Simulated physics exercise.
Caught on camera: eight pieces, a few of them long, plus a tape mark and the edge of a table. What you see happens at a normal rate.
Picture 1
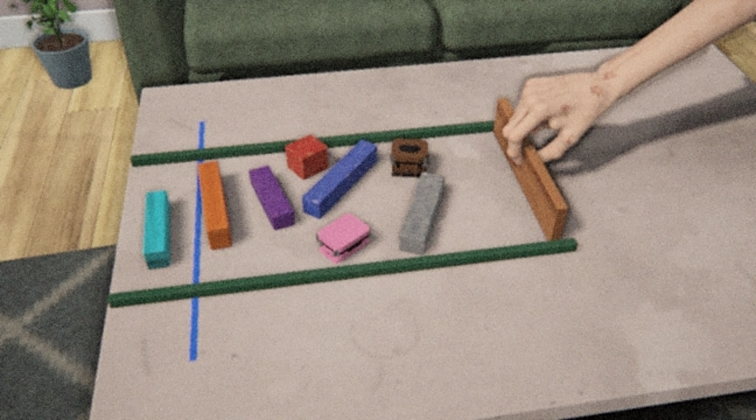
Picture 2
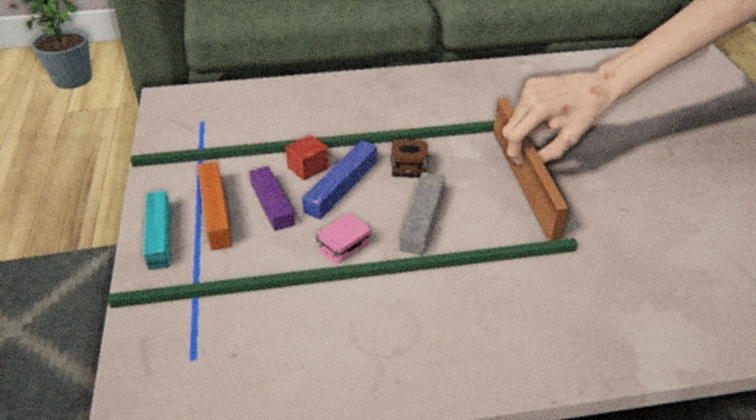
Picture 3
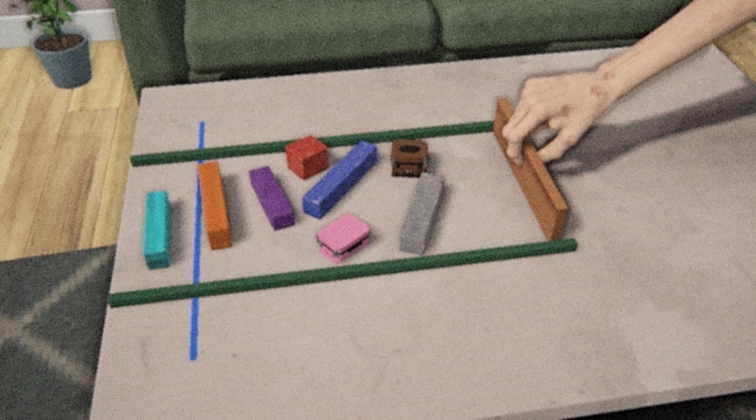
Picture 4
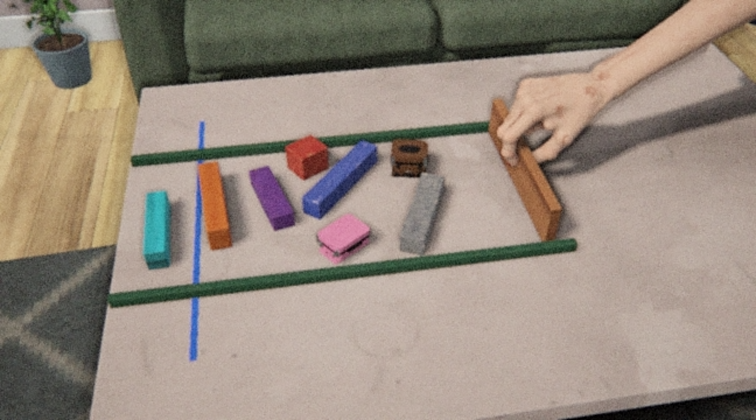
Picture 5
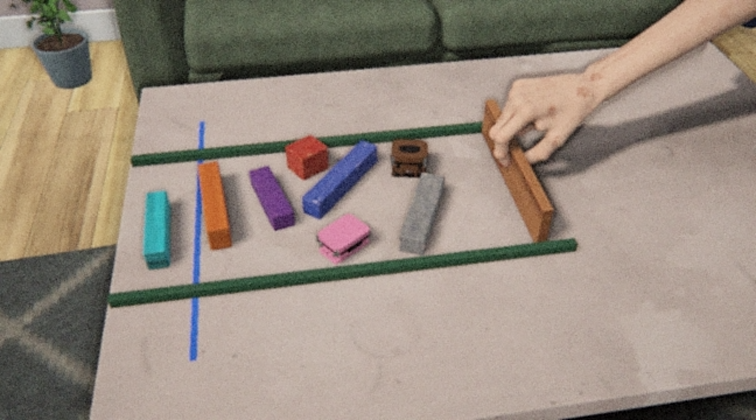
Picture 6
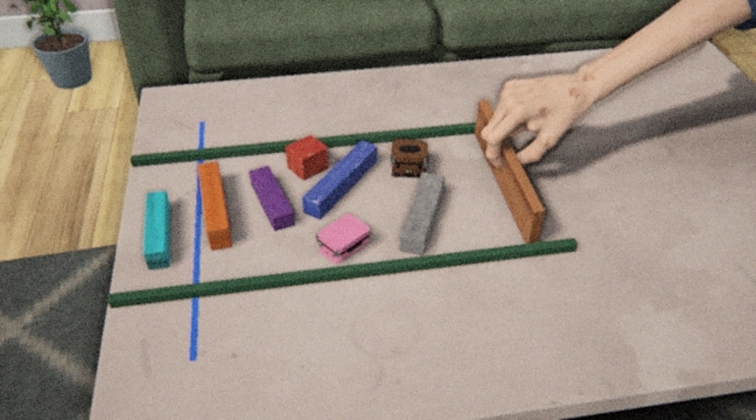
The footage shows a hand holding an upright wooden board on a table and sliding it slowly a short way left between two green rods, while the colourful sticks, red block, pink case and brown case stay still.
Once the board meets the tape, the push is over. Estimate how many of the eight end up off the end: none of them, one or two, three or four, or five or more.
The number going over the edge will be three or at most four.
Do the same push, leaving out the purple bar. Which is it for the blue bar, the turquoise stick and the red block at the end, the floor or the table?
Outcome for the blue bar: It stays; for the turquoise stick: It drops; for the red block: It drops.
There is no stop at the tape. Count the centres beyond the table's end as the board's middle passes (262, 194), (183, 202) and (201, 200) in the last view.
Counts by place: 0 / 4 / 3.
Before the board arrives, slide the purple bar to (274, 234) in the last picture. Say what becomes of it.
Lab note: It does not drop.
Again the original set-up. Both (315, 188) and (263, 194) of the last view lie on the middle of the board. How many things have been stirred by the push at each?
I count 6 first and 8 after.
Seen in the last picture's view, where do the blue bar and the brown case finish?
Result: One about (149, 194), other about (180, 183).
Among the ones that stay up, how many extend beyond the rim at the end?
I make it 1.
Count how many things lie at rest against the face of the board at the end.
2.
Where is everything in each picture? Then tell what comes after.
The first picture shows turquoise stick (157, 229); orange stick (214, 204); purple bar (271, 197); board (526, 166); tape (198, 219).
The second picture shows orange stick (214, 204); pink case (344, 240).
The third picture shows purple bar (271, 198); brown case (409, 159).
The fourth picture shows turquoise stick (157, 229); blue bar (342, 178).
The fifth picture shows orange stick (214, 204); red block (307, 158).
The sixth picture shows turquoise stick (157, 229); orange stick (214, 204); purple bar (271, 198); board (506, 168); tape (198, 219).
Soon after, none off yet; turquoise stick at rest near (157, 229); orange stick at rest near (214, 204); purple bar at rest near (271, 198).
In the end, the number that fall off is three or four; gone, red block, orange stick and turquoise stick.
